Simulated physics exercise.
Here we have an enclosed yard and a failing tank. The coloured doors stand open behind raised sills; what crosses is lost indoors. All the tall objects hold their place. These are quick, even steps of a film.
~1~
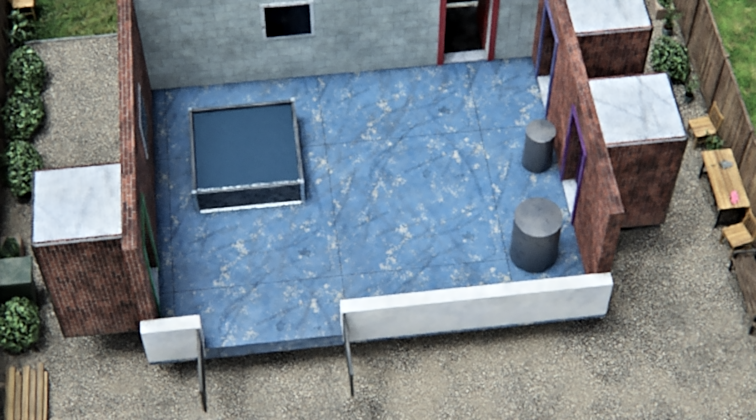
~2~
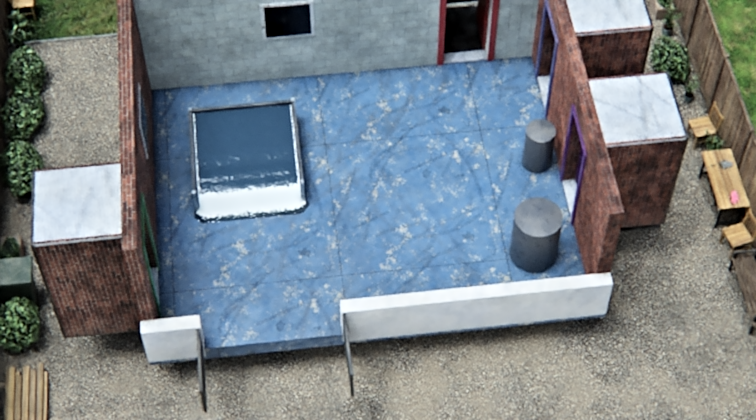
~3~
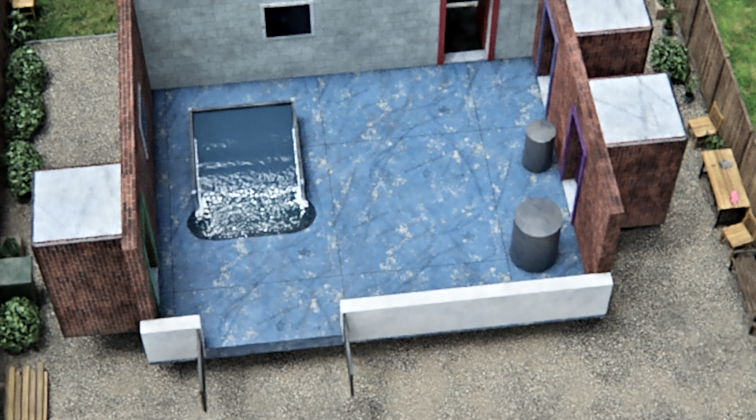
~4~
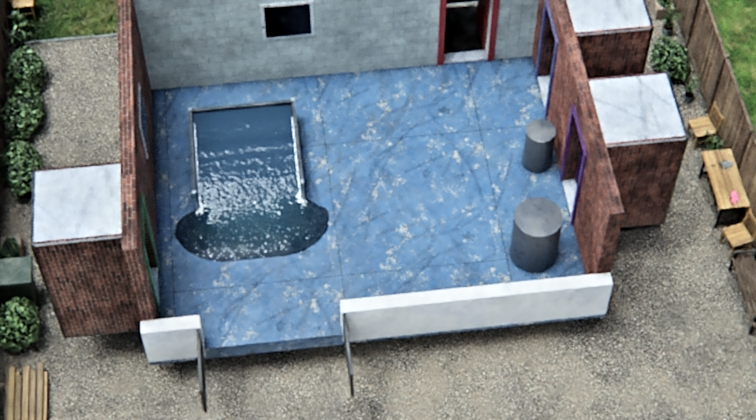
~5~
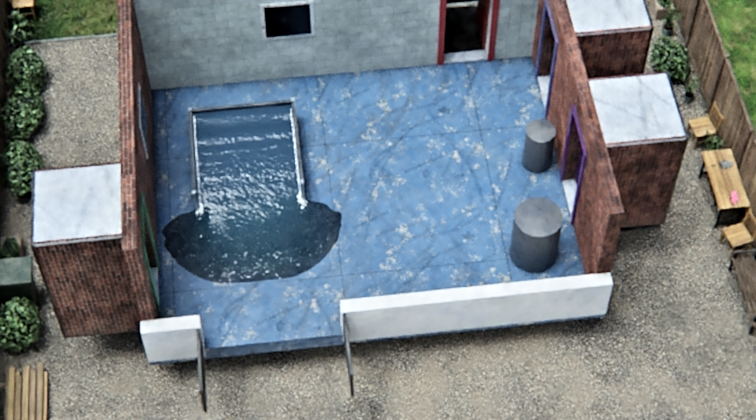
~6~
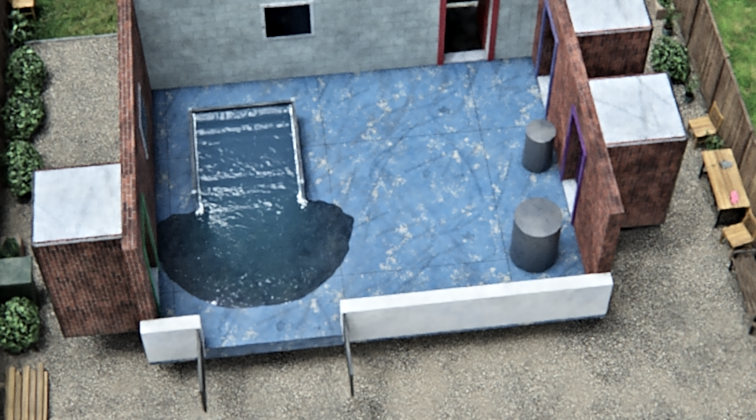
A walled yard with a blue patterned floor held a square tank of still water, until water poured out of its near side and spread forward across the floor in a widening dark pool.
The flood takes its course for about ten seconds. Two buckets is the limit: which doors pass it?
In the end: The red door admits no more than that; the purple door admits no more than that; the blue door admits no more than that; the green door admits no more than that.
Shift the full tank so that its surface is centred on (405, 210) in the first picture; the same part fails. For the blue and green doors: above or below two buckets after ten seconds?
Blue keeps below it; green stays under.
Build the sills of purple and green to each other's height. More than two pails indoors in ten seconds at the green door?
The green door lets more in.
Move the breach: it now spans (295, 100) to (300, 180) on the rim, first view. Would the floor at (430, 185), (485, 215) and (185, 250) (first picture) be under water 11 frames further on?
One after the other: Wet, covered, free of water.
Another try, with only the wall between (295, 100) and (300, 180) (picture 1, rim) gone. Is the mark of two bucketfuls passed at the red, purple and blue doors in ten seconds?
Red is over, purple takes more, blue lets more in.
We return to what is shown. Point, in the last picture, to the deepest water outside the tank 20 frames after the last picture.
Near (172, 340).
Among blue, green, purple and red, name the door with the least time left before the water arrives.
I say the green one.
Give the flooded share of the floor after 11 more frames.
About 30 per cent.
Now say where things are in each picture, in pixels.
The first picture shows still water in the open tank at (245, 148).
In the second picture, water pours out at (250, 198) and has run to (303, 206).
In the third picture, the front is at (311, 216), out from the gap at (250, 200).
In the fourth picture, the front is at (319, 231), out from the gap at (250, 200).
In the fifth picture, water pours out at (250, 200) and has run to (316, 259).
In the sixth picture, water pours out at (250, 201) and has run to (232, 304).
A moment on, water covers 25 % of the floor; the red door not reached, the purple door not reached, the blue door not reached, the green door wet at the sill, nothing in.
Next, water covers 30 % of the floor; the red door not reached, the purple door not reached, the blue door not reached, the green door wet at the sill, nothing in.
Then, water covers 35 % of the floor; the red door not reached, the purple door not reached, the blue door not reached, the green door under two buckets in.
Later, water covers 45 % of the floor; the red door not reached, the purple door wet at the sill, nothing in, the blue door not reached, the green door under two buckets in.
In the end, water covers 60 % of the floor; the red door not reached, the purple door under two buckets in, the blue door wet at the sill, nothing in, the green door under two buckets in.
